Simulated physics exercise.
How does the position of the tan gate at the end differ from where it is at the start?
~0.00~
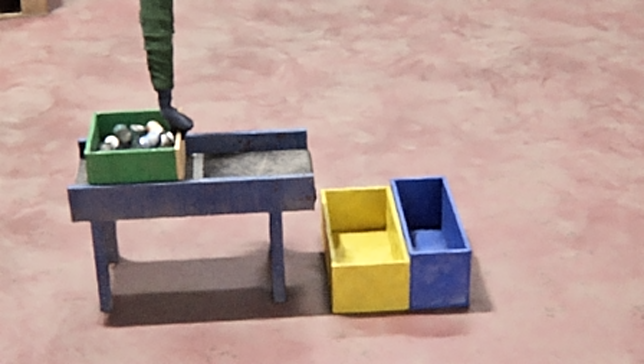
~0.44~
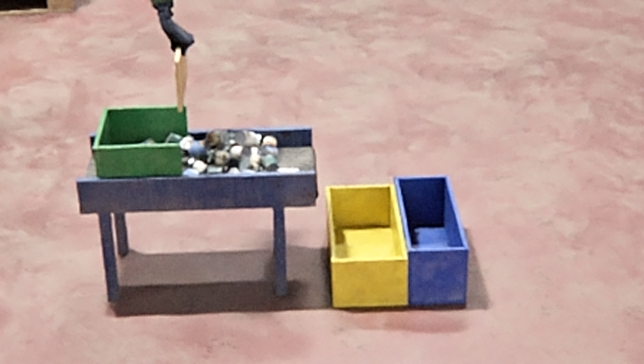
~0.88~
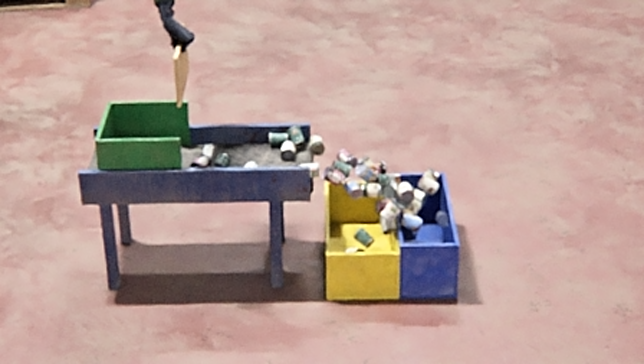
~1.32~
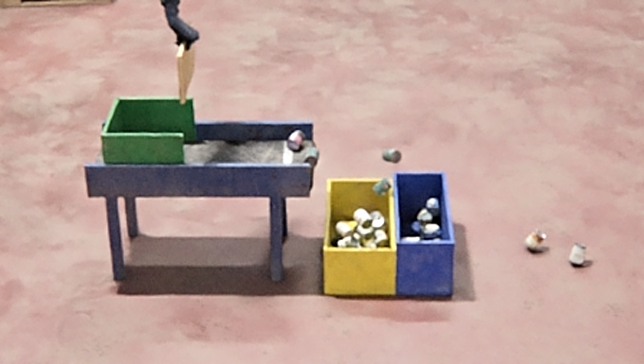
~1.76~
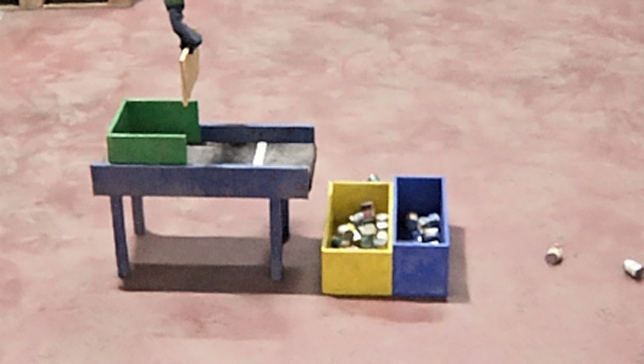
At the start the gate stands low against the right side of the green pen, and at the end it is held upright in the air above that side of the pen.
